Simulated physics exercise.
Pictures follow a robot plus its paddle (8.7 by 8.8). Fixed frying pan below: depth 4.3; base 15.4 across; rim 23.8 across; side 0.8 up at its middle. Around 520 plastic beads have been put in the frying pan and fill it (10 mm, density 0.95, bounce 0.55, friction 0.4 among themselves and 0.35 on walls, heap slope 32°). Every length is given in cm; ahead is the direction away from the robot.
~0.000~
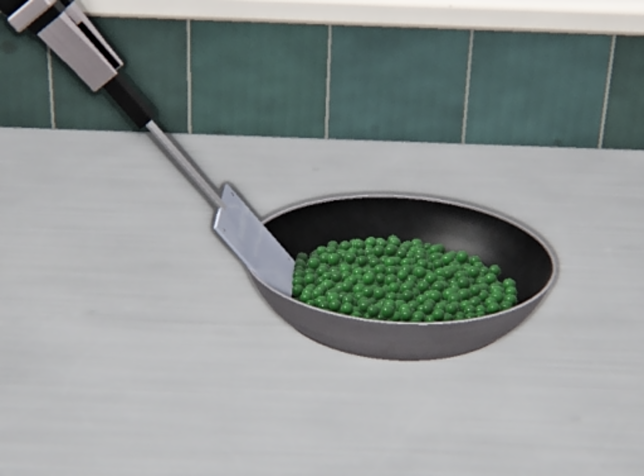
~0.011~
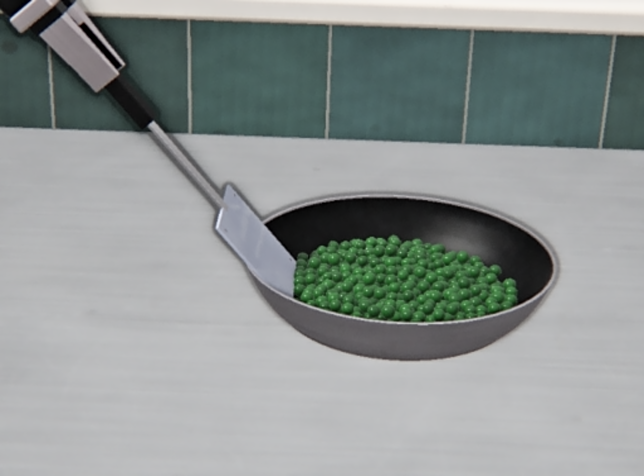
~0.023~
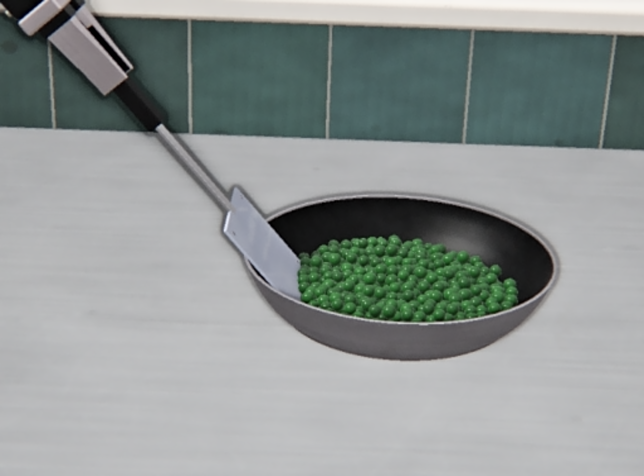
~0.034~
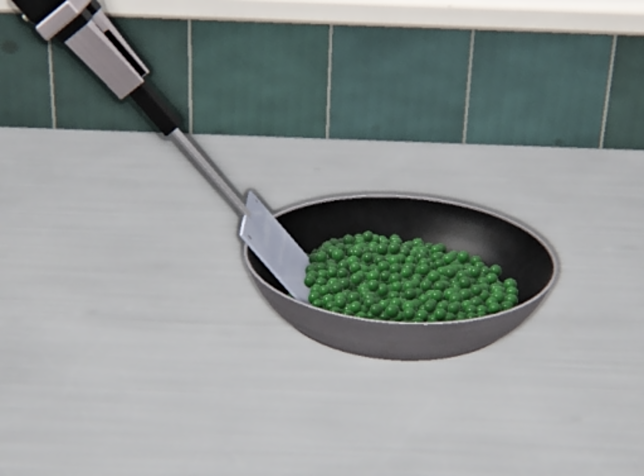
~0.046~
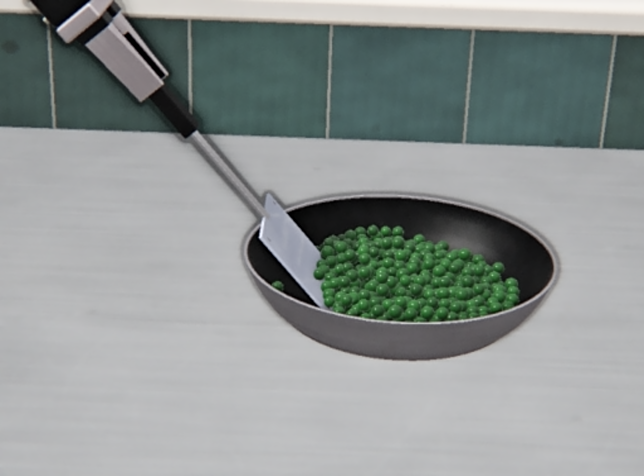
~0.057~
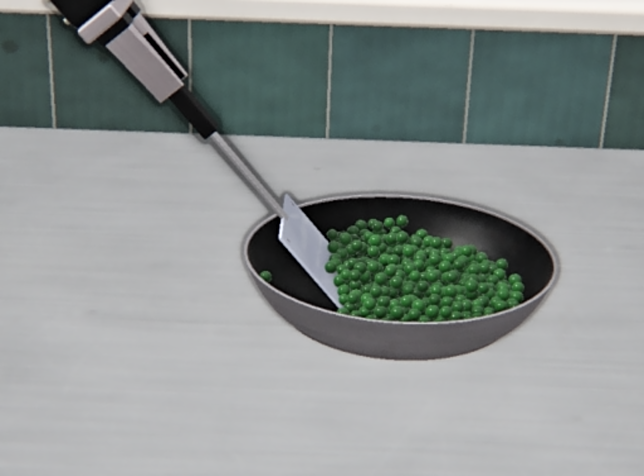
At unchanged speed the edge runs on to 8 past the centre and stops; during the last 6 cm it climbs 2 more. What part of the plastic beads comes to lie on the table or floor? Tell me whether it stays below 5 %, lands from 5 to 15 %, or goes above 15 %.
It goes above 15 %.
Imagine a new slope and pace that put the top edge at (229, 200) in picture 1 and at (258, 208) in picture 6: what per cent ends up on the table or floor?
It works out to about 15 %, more or less.
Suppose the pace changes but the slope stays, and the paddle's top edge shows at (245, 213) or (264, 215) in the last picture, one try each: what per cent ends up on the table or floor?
First try about 5 %, second try about 20 %.
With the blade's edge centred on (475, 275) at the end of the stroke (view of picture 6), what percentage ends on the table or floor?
20 %, roughly.
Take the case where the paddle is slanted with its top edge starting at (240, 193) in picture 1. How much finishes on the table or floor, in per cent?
Roughly 30%.
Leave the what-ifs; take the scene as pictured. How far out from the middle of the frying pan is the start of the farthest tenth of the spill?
Some 60 cm from the centre.
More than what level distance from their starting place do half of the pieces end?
The answer is about 4 cm.
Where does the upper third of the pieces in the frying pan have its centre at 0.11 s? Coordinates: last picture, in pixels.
I'd put it close to (445, 264).
After 0.09 s, sloping 50°, highest piece 6 above the table; 515 in the frying pan.
After 0.11 s, sloping 50°, highest piece 8 above the table; 515 in the frying pan.
After 0.33 s, sloping 50°, highest piece 15 above the table; 367 in the frying pan, 89 on the table or floor, 59 on the blade or in flight.
After 1.38 s, sloping 50°, highest piece 4 above the table; 366 in the frying pan, 149 on the table or floor.
In the end, 366 in the frying pan, 149 on the table or floor. That is 29 % on the table or floor.
